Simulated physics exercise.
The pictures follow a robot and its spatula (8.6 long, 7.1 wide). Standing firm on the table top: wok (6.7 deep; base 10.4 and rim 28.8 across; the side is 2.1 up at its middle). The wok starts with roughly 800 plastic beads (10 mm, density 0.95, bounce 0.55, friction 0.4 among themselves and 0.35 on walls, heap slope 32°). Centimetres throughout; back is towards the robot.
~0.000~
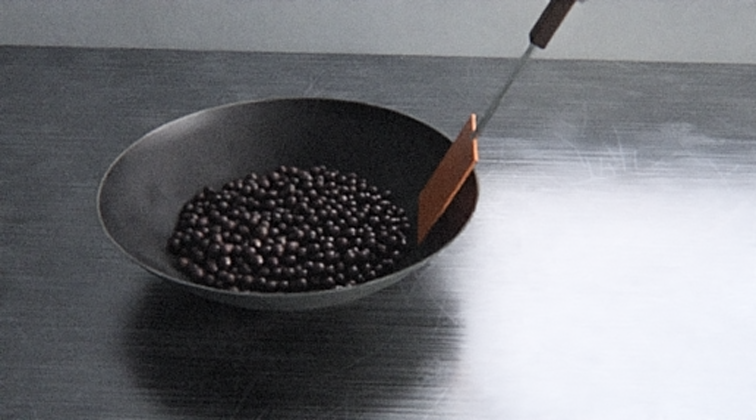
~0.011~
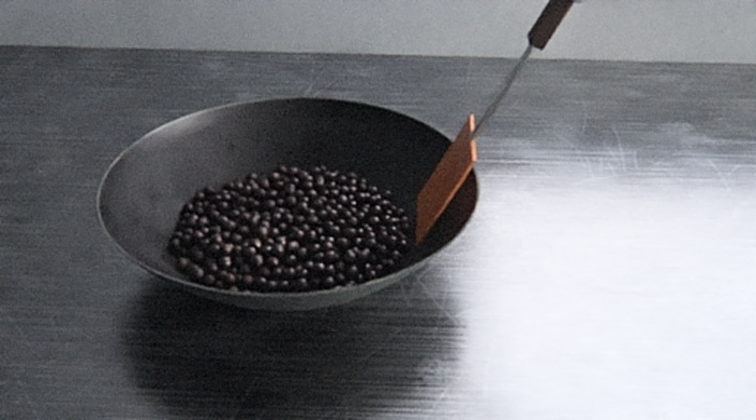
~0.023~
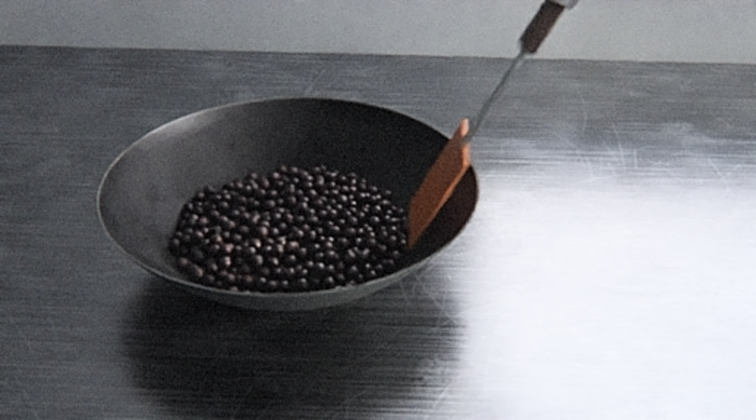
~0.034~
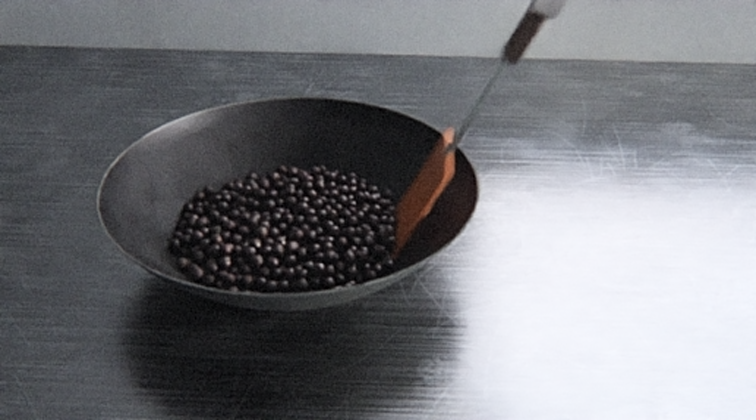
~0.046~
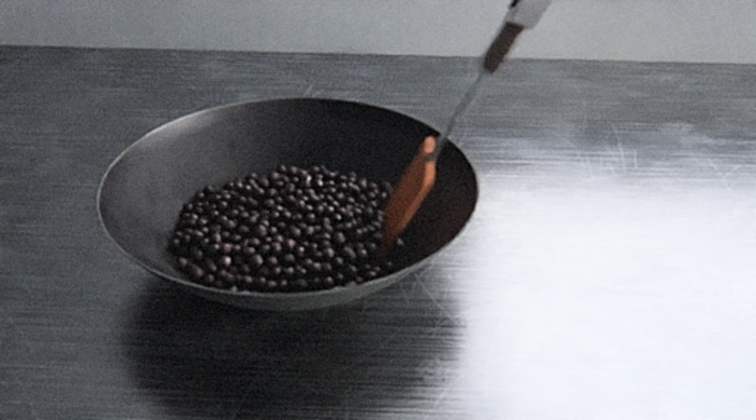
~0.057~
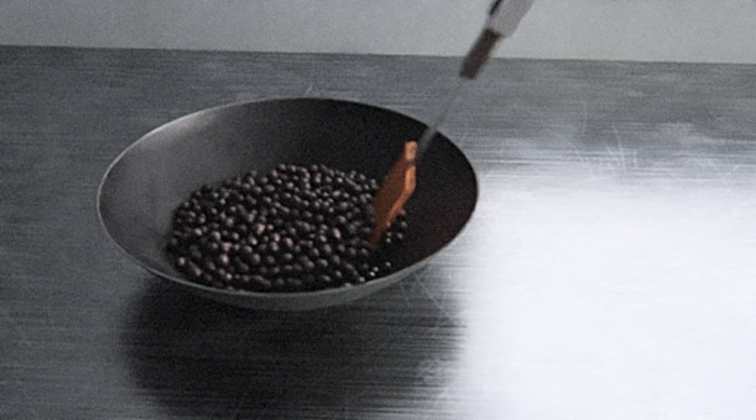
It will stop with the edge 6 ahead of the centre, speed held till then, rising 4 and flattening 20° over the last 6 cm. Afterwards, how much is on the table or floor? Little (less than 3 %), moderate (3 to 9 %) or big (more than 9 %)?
Answer: Big; more than 9 % of the plastic beads finish on the table or floor.
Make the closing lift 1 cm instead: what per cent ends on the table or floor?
About 10 per cent.
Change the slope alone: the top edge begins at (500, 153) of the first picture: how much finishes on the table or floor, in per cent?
About 15 per cent.
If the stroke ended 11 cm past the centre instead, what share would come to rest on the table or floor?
It would be near 40 per cent.
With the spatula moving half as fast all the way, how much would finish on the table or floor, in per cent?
It would be near 0 per cent.
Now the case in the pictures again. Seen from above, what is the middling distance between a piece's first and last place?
Some 4 cm.
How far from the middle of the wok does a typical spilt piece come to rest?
About 44 cm.
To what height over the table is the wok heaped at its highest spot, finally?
About 6.5 cm.
By 0.08 s, sloping 63°, highest piece 7 above the table; 804 in the wok.
By 0.11 s, sloping 57°, highest piece 8 above the table; 804 in the wok.
By 0.33 s, sloping 43°, highest piece 12 above the table; 672 in the wok, 39 on the table or floor, 93 on the blade or in flight.
By 1.38 s, sloping 43°, highest piece 6 above the table; 672 in the wok, 132 on the table or floor.
Final count, 672 in the wok, 132 on the table or floor. That is 16 % on the table or floor.
